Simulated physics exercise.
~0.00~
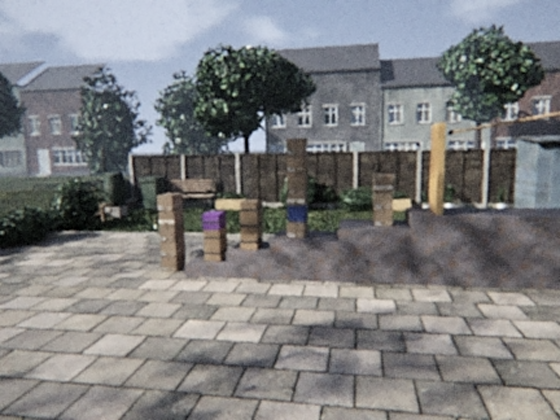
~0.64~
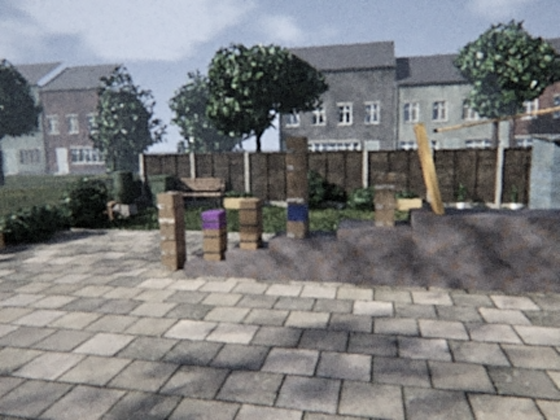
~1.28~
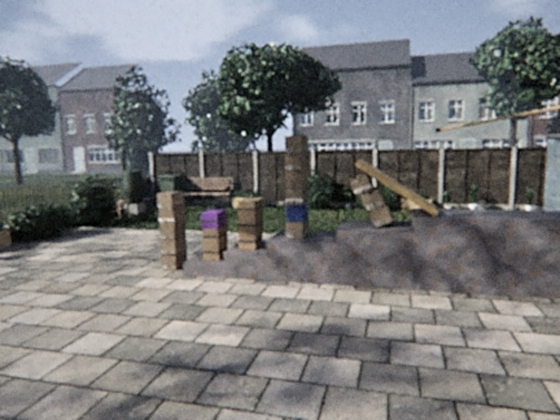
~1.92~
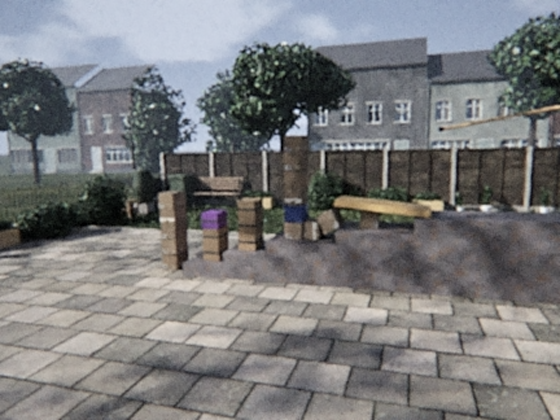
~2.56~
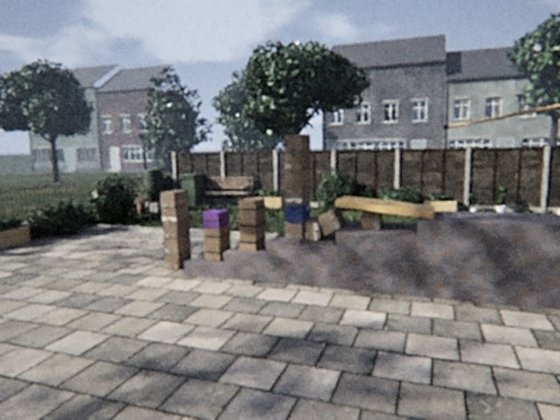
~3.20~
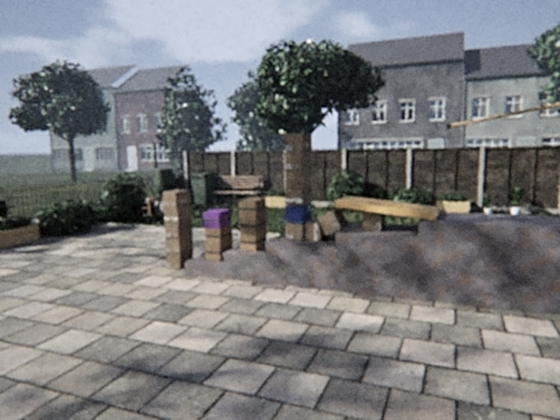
On a paved yard facing a dark fence, trees and grey and brick houses, the camera looks from standing height and drifts slightly sideways. Brown stacks of boxes stand in a row along a stepped grey ledge, one topped with purple and a taller one carrying a blue box low down, with an upright yellow board at the right. The board leans left and drops onto the nearest short stack. That stack tilts and topples left, its pieces tumbling against the foot of the tall stack. The board settles almost flat, while the tall stack and those with purple and plain boxes stay standing.
